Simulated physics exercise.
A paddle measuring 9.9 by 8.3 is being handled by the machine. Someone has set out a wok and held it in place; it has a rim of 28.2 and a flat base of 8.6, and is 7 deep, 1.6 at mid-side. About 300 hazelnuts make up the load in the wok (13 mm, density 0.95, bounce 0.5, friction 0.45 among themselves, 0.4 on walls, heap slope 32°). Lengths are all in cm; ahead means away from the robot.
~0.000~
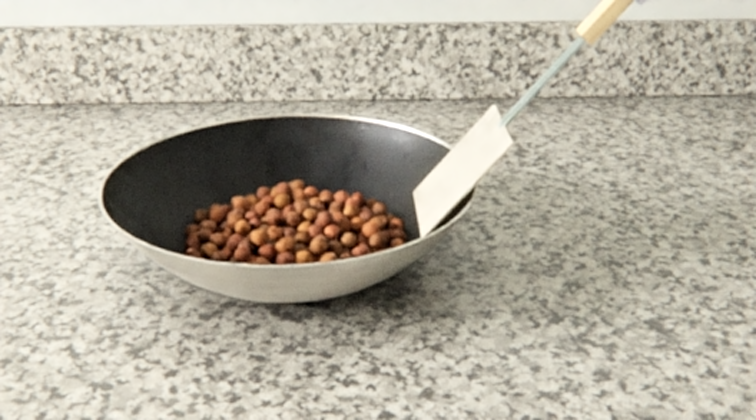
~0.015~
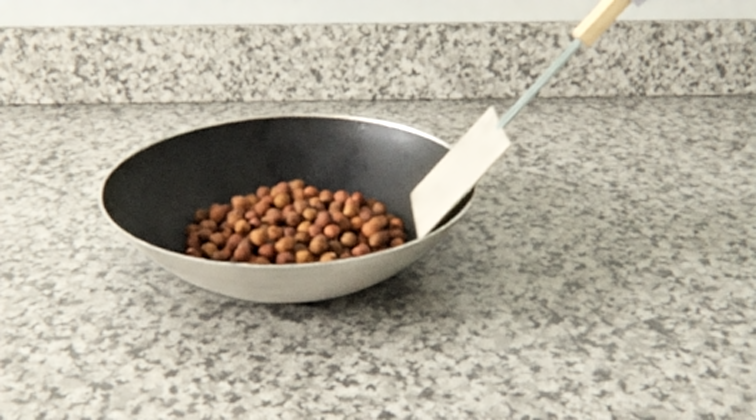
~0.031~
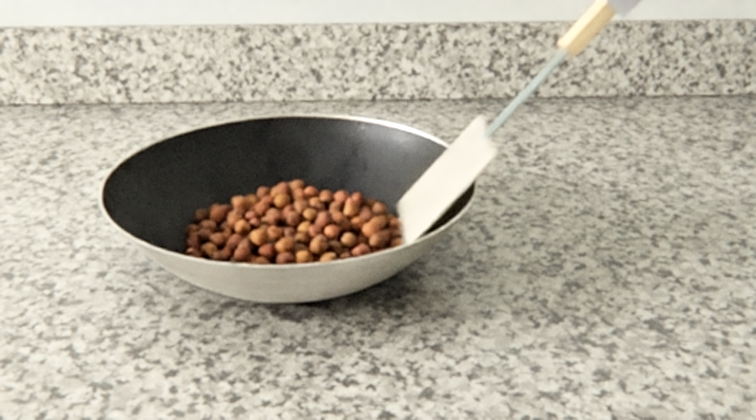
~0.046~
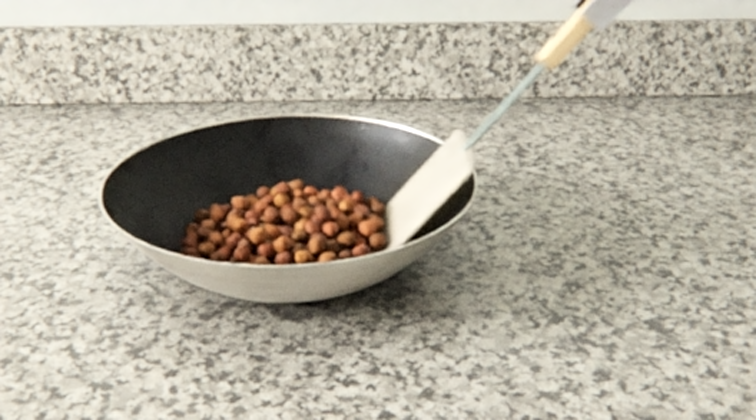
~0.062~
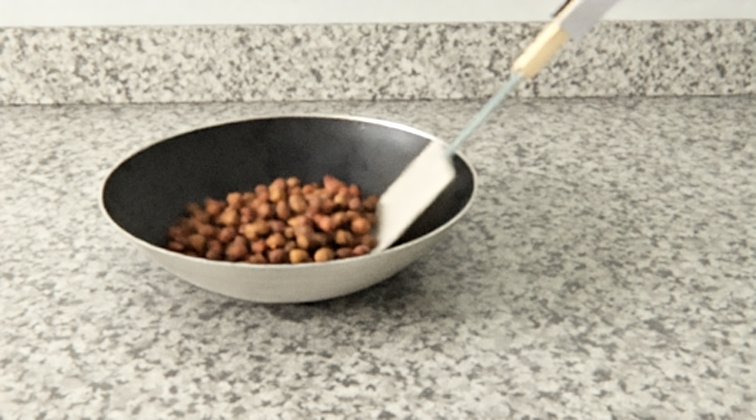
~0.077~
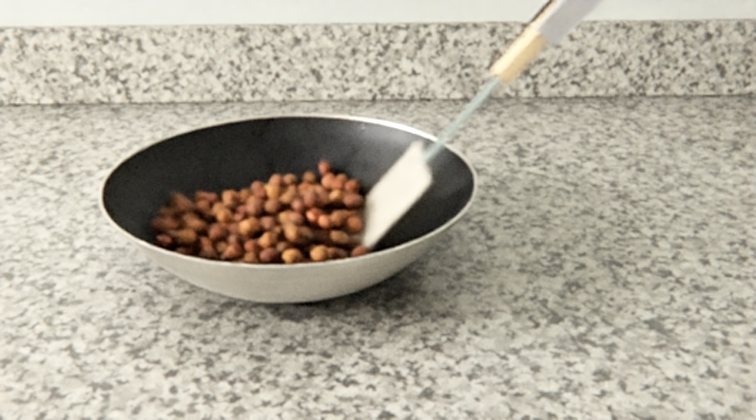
The video shows a white paddle slanting into a dark-lined wok of brown hazelnuts on a speckled countertop; the paddle moves left from the right side of the wok, pushes into the nuts and shifts the pile a little leftward.
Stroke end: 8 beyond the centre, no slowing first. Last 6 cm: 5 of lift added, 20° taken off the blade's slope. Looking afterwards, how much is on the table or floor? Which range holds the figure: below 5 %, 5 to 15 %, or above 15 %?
The figure lies above 15 %.
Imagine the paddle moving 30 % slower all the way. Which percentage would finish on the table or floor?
Some 15 in a hundred.
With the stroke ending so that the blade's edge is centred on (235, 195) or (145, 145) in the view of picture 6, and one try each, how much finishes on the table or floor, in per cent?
I'd say some 5 per cent, then some 40 per cent.
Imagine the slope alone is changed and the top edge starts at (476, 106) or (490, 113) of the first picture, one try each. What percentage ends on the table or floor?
I'd say near 25 per cent for the first and near 25 per cent for the second.
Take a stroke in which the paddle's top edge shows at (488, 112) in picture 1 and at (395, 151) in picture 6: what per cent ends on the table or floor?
My guess would be close to 30 per cent.
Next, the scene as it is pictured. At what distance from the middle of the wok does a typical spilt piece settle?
About 40 centimetres.
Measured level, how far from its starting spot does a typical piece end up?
Distance: Around 5 cm.
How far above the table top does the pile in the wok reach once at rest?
Peak at rest, approximately 6.0 centimetres.
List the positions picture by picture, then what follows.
Paddle top edge at (504, 123), sloping 50°; upper third of the load around (298, 225), from x 190 to 400, top at y 185; 303 in the wok, in the first picture.
Paddle top edge at (501, 125), sloping 50°; upper third of the load around (298, 225), from x 190 to 400, top at y 185, in the second picture.
Paddle top edge at (488, 134), sloping 50°; upper third of the load around (298, 225), from x 190 to 400, top at y 185, in the third picture.
Paddle top edge at (467, 147), sloping 50°; upper third of the load around (299, 223), from x 190 to 390, top at y 185, in the fourth picture.
Paddle top edge at (446, 156), sloping 50°; upper third of the load around (293, 221), from x 175 to 385, top at y 185, in the fifth picture.
Paddle top edge at (424, 160), sloping 50°; upper third of the load around (280, 217), from x 160 to 385, top at y 170; 303 in the wok, in the sixth picture.
By 0.11 s, sloping 50°, highest piece 6 above the table; 303 in the wok.
By 0.15 s, sloping 44°, highest piece 8 above the table; 303 in the wok.
By 0.37 s, sloping 30°, highest piece 13 above the table; 231 in the wok, 18 on the table or floor, 54 on the blade or in flight.
By 1.42 s, sloping 30°, highest piece 6 above the table; 231 in the wok, 72 on the table or floor.
Final count, 231 in the wok, 72 on the table or floor. That is 24 % on the table or floor.
